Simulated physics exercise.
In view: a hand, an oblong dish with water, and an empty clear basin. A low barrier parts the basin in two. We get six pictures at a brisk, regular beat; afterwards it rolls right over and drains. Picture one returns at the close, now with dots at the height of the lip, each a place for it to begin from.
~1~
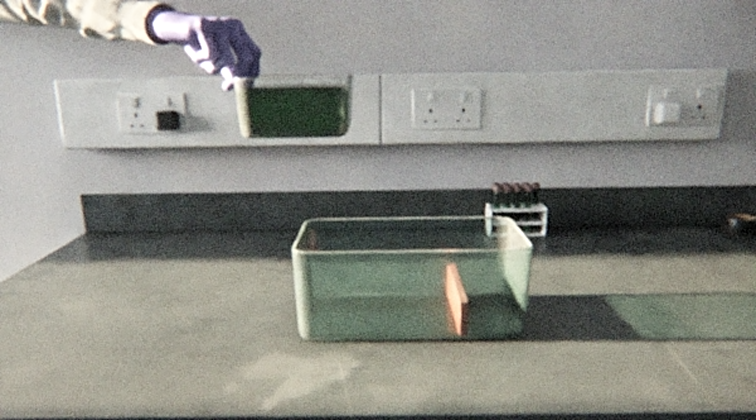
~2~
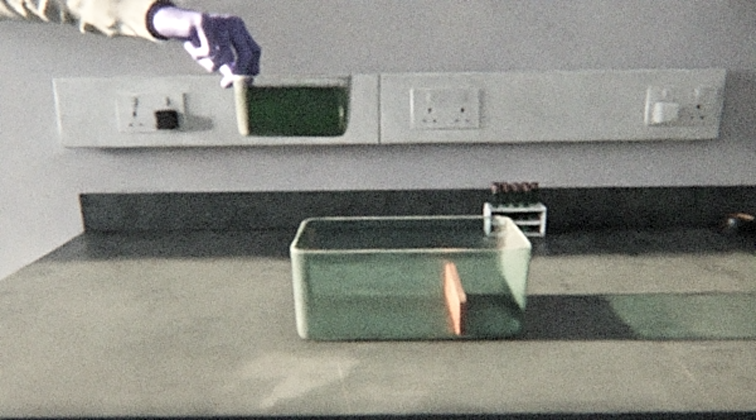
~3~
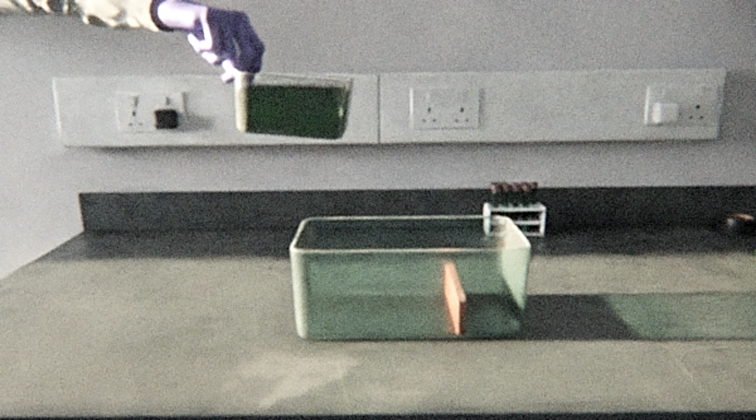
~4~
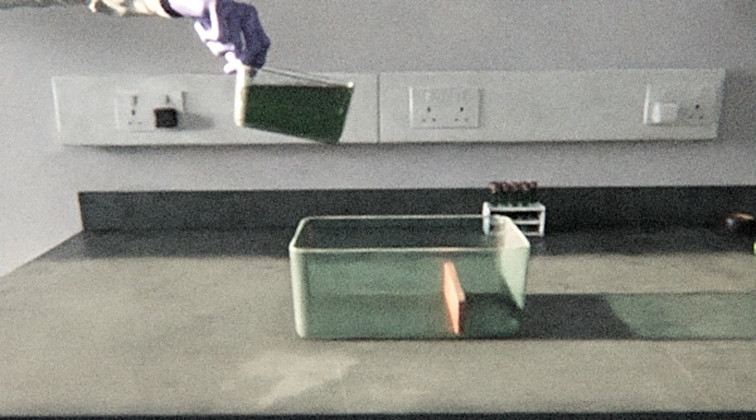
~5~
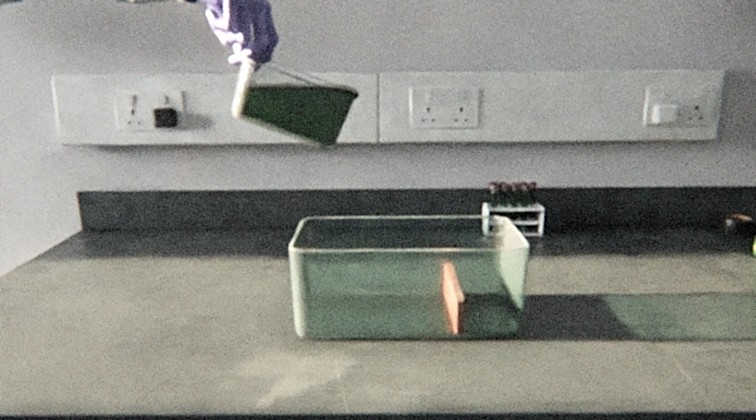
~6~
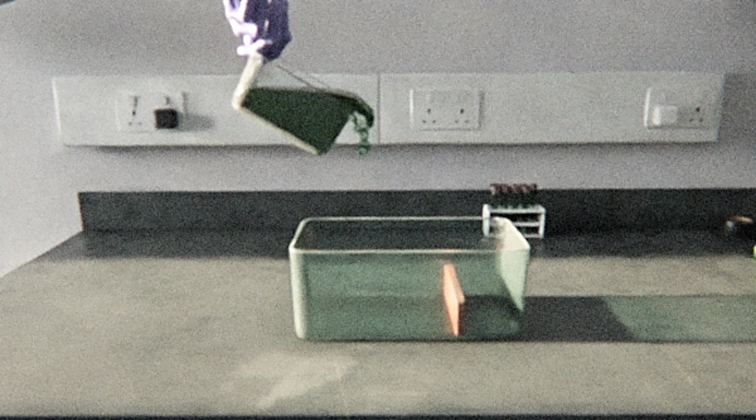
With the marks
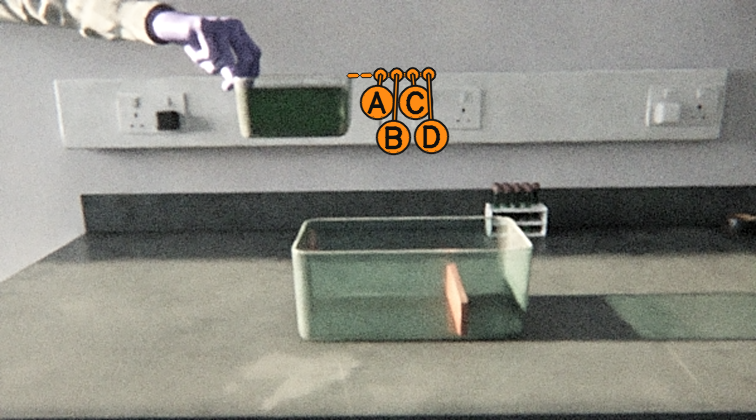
A purple-gloved hand tilting a dish of dark green liquid rightward above a clear basin, the liquid starting to pour over its lip.
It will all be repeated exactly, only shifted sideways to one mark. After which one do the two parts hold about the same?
B.
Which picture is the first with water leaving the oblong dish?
Picture 5.
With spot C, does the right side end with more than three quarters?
No.
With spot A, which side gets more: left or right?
The left one.
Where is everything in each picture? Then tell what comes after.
In the first frame, upright, lip at (349, 75); basin from (300, 337) to (524, 334); top of the wall at (457, 281); nothing has left yet.
In the second frame, upright, lip at (348, 76); nothing has left yet.
In the third frame, tipped about 5°, lip at (350, 79); nothing has left yet.
In the fourth frame, tipped about 12°, lip at (352, 85); nothing has left yet.
In the fifth frame, tipped about 20°, lip at (353, 94); water is over the lip, down to (353, 94).
In the sixth frame, tipped about 31°, lip at (355, 106); water is over the lip, down to (361, 150).
In orange, A at (380, 75); B at (396, 74); C at (412, 74); D at (428, 74).
With A, about 67 % ends left of the wall and 31 % right of it.
With B, about 48 % ends left of the wall and 51 % right of it.
With C, about 36 % ends left of the wall and 62 % right of it.
With D, about 37 % ends left of the wall and 62 % right of it.
